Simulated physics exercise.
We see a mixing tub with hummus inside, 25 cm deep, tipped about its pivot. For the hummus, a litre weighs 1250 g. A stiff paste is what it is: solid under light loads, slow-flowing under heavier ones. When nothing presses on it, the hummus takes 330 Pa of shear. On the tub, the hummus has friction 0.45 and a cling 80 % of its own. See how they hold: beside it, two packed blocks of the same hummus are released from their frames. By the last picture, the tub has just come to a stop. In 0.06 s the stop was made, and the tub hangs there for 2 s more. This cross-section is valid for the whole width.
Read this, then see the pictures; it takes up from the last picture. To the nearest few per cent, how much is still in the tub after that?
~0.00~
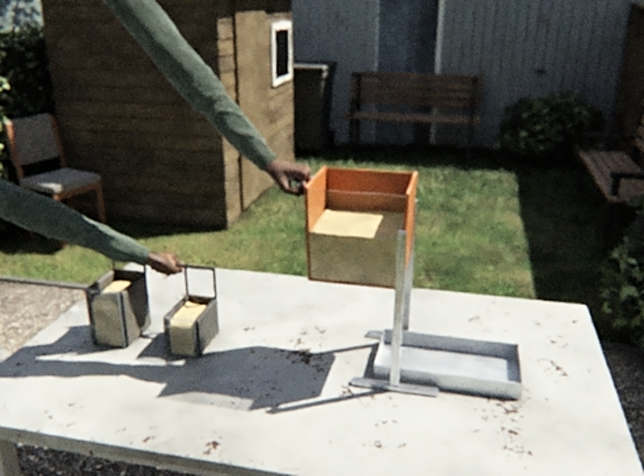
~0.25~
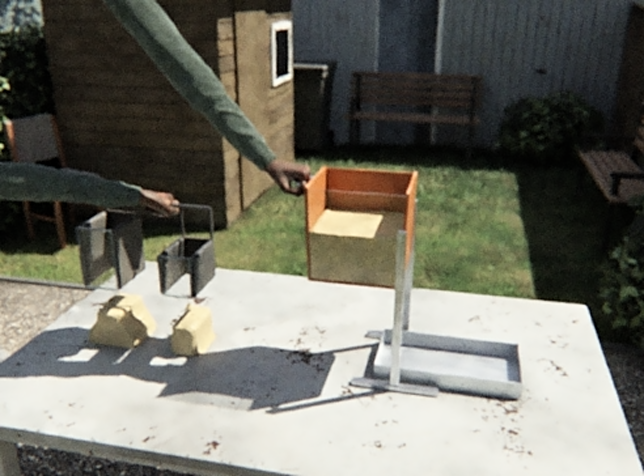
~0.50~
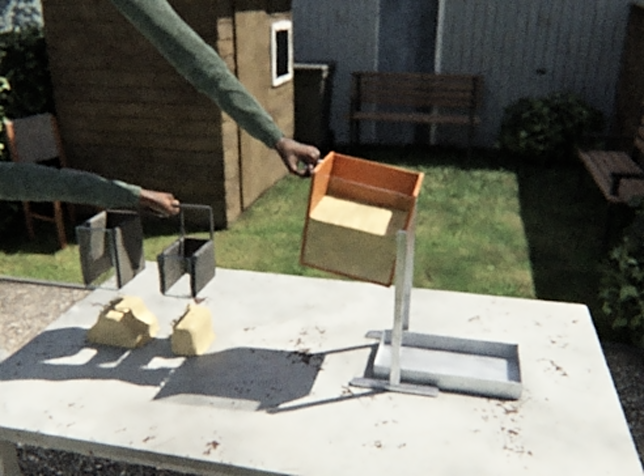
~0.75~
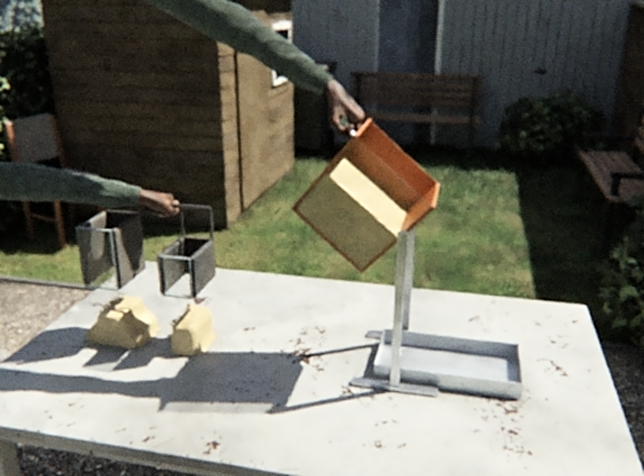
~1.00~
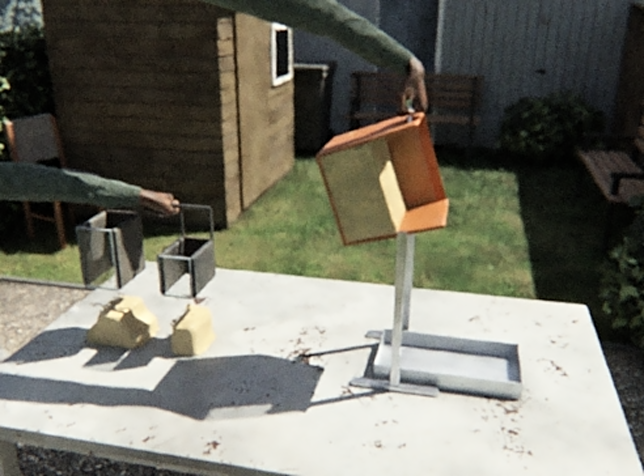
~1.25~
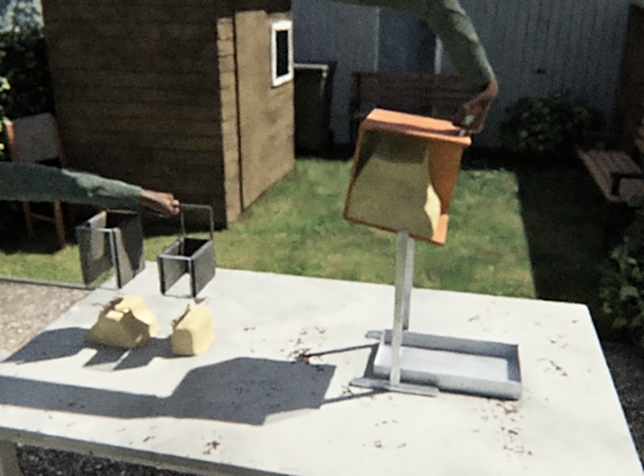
About 41 %.
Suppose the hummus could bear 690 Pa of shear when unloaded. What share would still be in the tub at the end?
65 %.
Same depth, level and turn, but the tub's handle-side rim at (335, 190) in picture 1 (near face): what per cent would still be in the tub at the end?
Then near 65 % stays in the tub.
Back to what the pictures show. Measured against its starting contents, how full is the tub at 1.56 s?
Near 50 in a hundred.
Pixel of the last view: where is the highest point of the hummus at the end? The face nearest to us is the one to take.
Close to pixel (374, 204).
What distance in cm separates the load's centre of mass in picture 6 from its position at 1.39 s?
Roughly 7 cm.
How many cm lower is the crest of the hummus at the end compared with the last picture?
12 cm.
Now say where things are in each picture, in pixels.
The first picture shows handle-side rim at (308, 189), tilt 0 degrees; top of the hummus at (400, 239); blocks stand 16 cm, 10 cm (left to right).
The second picture shows handle-side rim at (308, 189), tilt 0 degrees; top of the hummus at (400, 239); blocks stand 12 cm, 9.9 cm (left to right).
The third picture shows handle-side rim at (316, 173), tilt 10 degrees; top of the hummus at (315, 218); blocks stand 11 cm, 9.8 cm (left to right).
The fourth picture shows handle-side rim at (357, 138), tilt 41 degrees; top of the hummus at (330, 176); blocks stand 11 cm, 9.8 cm (left to right).
The fifth picture shows handle-side rim at (416, 128), tilt 72 degrees; top of the hummus at (370, 146); blocks stand 11 cm, 9.8 cm (left to right).
The sixth picture shows handle-side rim at (467, 147), tilt 99 degrees; top of the hummus at (372, 157); blocks stand 11 cm, 9.8 cm (left to right).
After 1.39 s, the tub is at 99 degrees and holds 84 %.
After 1.56 s, the tub is at 99 degrees and holds 51 %.
After 1.73 s, the tub is at 99 degrees and holds 42 %.
After 1.90 s, the tub is at 99 degrees and holds 41 %.
After 3.25 s, at the end, the tub is at 99 degrees and holds 41 %.
